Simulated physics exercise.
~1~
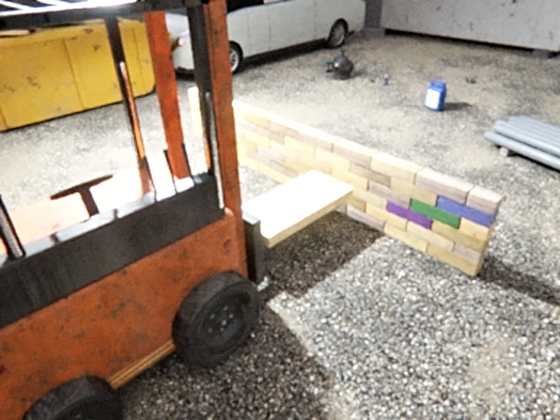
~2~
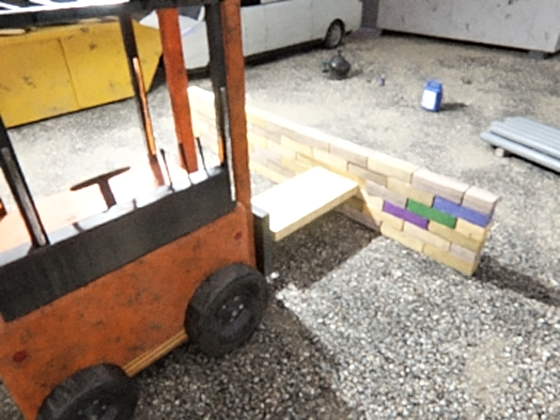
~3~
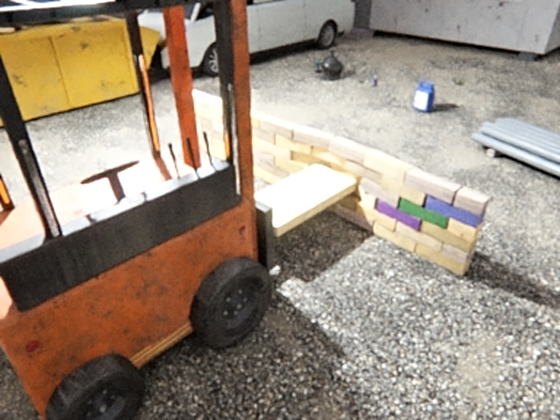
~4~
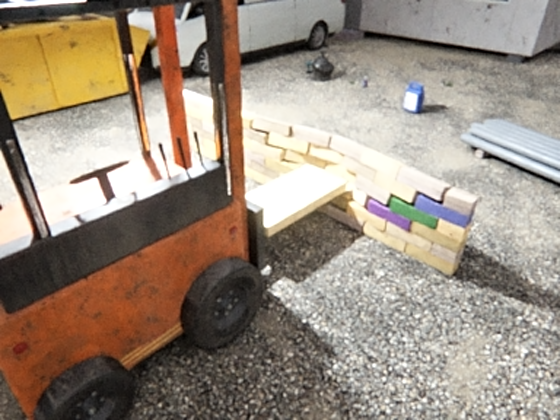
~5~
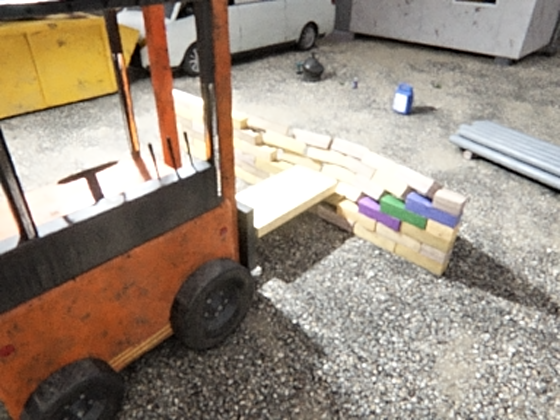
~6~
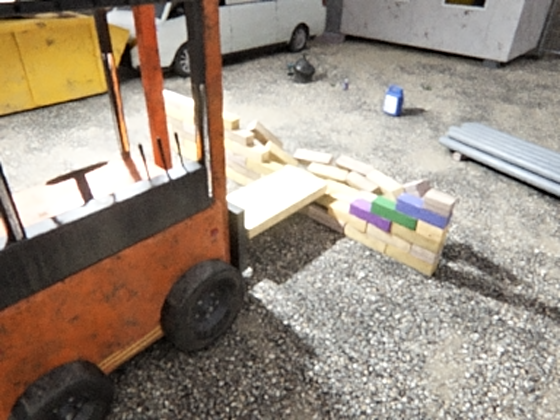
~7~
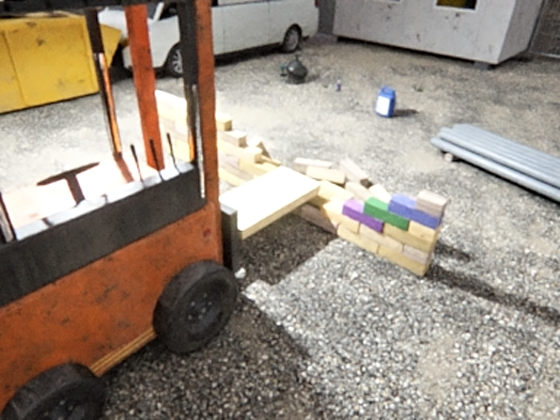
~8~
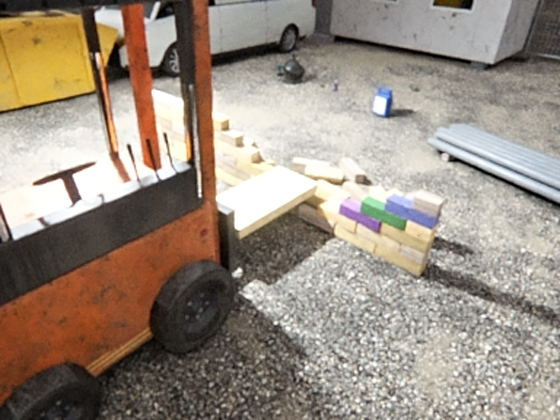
An orange toy forklift pushes a block into a wooden wall, whose middle collapses while the coloured pieces stay up.
